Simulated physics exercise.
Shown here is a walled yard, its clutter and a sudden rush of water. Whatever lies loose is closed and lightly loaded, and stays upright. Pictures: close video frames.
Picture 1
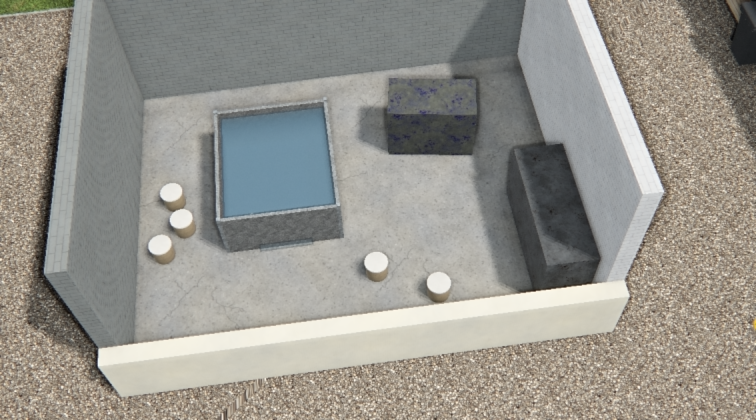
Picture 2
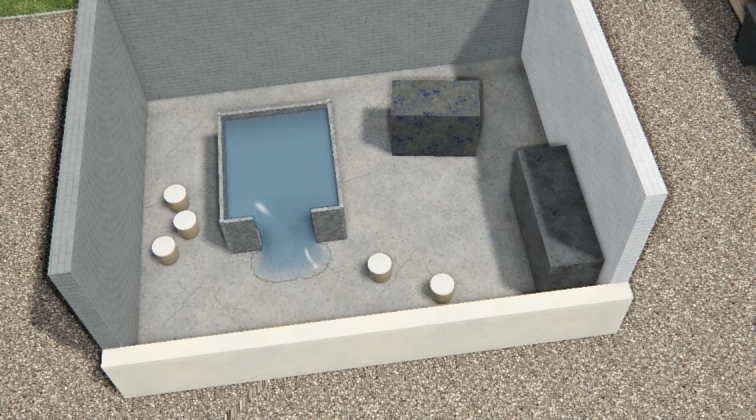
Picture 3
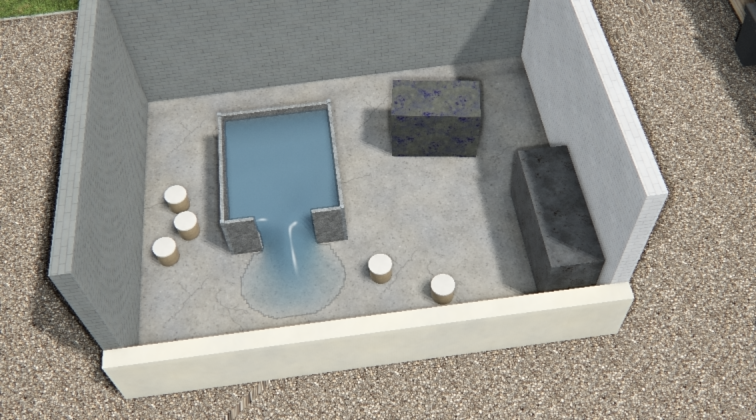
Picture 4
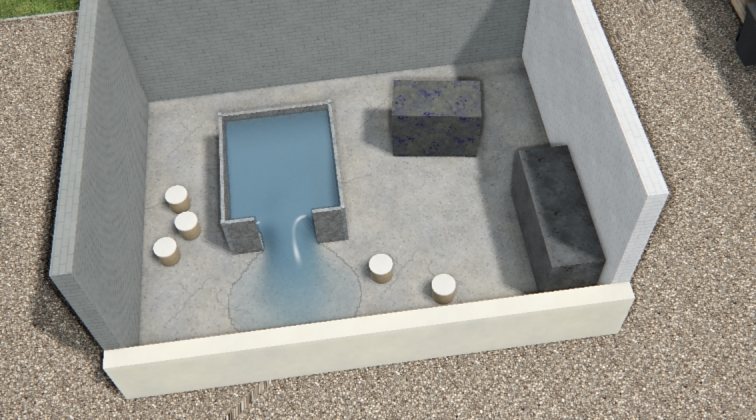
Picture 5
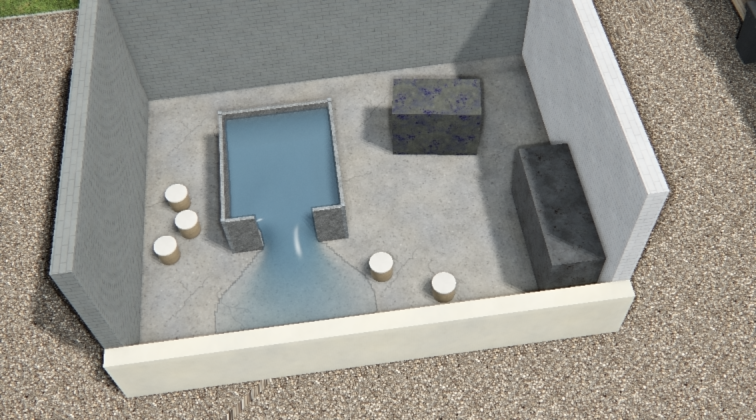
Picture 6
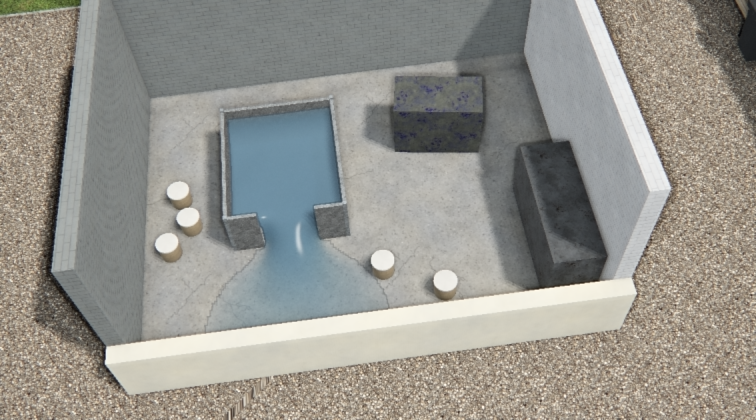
The footage shows a walled yard with a raised water tank, two dark blocks and five small pale-topped cylinders; the tank's near wall opens and water pours out, fanning across the floor toward the low front wall while the cylinders stay put.
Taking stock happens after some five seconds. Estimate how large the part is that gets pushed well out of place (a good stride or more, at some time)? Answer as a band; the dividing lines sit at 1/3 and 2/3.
2/3 or more.
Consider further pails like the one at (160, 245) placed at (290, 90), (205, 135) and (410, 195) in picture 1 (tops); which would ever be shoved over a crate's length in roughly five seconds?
The answers, in order, are remains nearby, displaced a stride and remains nearby.
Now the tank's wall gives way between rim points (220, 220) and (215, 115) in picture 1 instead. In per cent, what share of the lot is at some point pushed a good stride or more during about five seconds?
Around 100 in a hundred.
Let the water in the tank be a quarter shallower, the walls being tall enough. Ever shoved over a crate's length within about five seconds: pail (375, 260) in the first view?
Lab note for this piece: Stayed below that mark.
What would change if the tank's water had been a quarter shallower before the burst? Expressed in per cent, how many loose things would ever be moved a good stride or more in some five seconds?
Roughly 80 in a hundred.
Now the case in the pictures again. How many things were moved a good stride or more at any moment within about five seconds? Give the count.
You get 4.
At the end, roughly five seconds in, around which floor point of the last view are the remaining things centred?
Around (277, 158).
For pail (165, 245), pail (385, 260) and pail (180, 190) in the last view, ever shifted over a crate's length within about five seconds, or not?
First displaced that much, second under that distance, third displaced that much.
A moment on, 0 of 5 are well off their spots; 0 afloat.
Next, 1 of 5 are well off their spots; 0 afloat.
Later, 4 of 5 are well off their spots; 0 afloat.
In the end, 4 of 5 are well off their spots, and 4 have been at some point; 0 afloat.
